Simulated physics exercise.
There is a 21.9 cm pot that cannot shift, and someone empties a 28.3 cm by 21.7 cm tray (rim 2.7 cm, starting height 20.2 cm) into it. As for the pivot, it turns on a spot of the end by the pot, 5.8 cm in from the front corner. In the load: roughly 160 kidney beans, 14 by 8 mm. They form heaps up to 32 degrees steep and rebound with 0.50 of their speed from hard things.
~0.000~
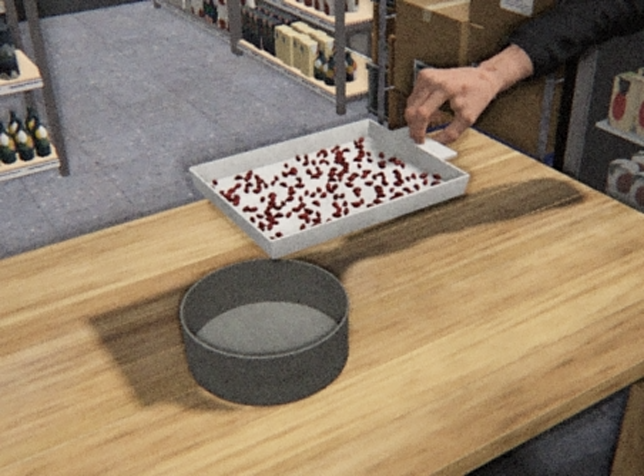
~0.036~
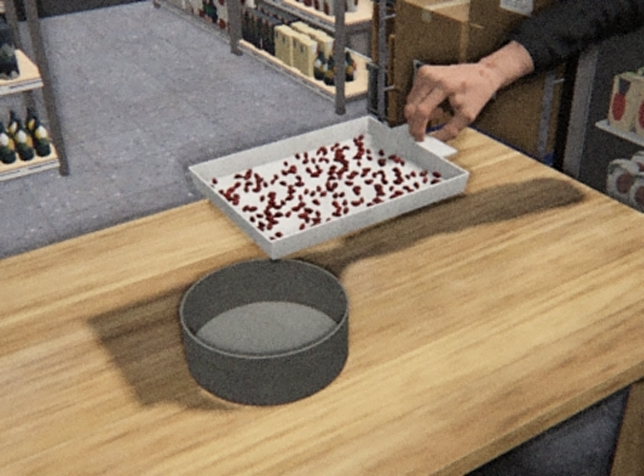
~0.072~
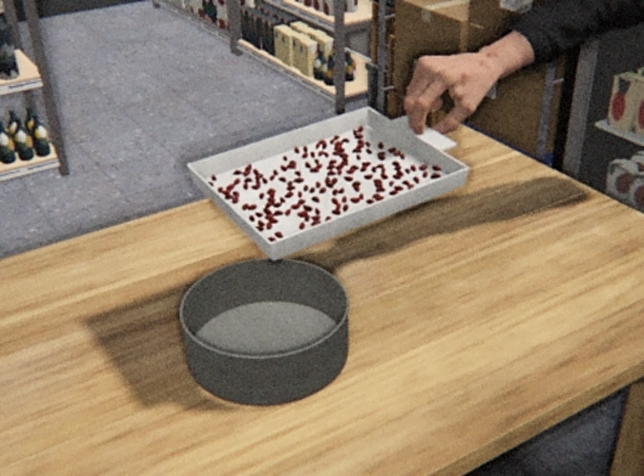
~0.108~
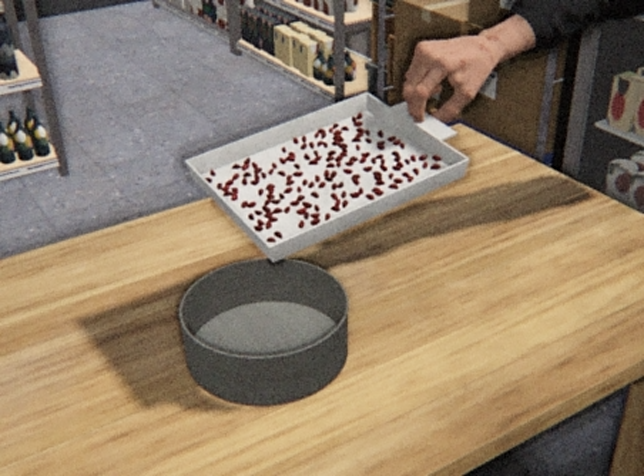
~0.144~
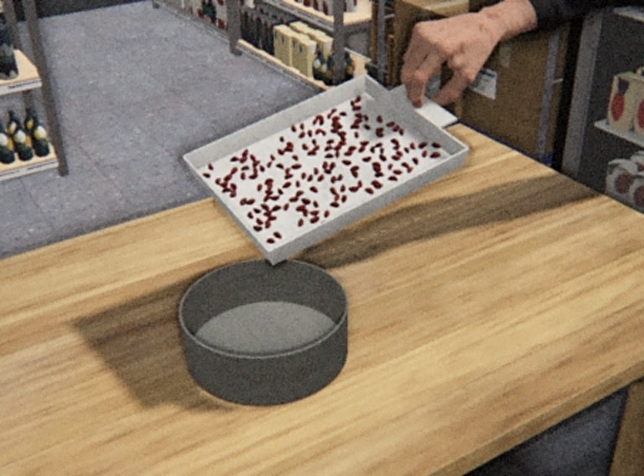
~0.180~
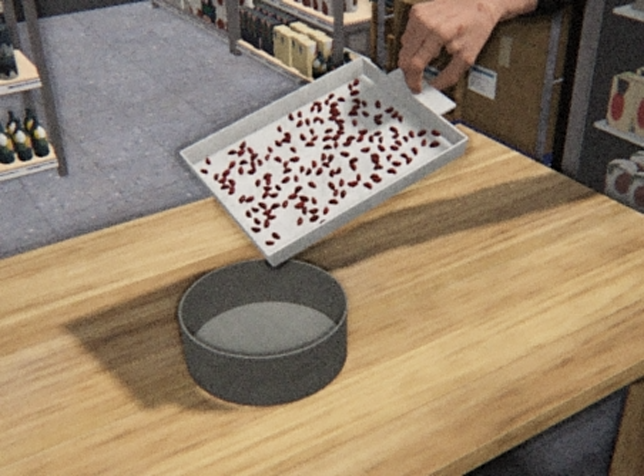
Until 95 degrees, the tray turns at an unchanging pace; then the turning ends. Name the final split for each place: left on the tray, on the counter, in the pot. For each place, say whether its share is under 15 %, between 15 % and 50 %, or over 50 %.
Tray: That should get only a little; counter: That should get more than half; pot: That should get a moderate amount.
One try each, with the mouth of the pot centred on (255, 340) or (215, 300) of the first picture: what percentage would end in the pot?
Try one: ~ 90 %; try two: ~ 0 %.
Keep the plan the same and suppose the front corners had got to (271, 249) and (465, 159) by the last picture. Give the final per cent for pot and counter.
You'd end with pot at 65 and counter at 30.
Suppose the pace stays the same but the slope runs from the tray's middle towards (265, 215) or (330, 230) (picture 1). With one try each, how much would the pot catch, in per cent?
I'd put it at about 30 per cent for the first tilt and about 45 per cent for the second.
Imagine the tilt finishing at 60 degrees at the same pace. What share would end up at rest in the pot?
In that case, near 5 percent.
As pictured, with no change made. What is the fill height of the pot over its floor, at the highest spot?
Measured height: Approx. 1.0 cm.
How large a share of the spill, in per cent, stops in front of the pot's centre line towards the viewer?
I'd put it at around 90 per cent.
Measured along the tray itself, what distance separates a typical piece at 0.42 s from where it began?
By then it sits near 5 cm from where it began.
Then, at 0.42 s, tilt 57 degrees; the tray holds 100 %, the pot 0 %.
After 0.59 s, tilt 84 degrees; the tray holds 95 %, the pot 0 %.
After 0.87 s, tilt 95 degrees; the tray holds 15 %, the pot 25 %.
By 2.3 s all is still; tray 5 %, counter 60 %, pot 30 %.
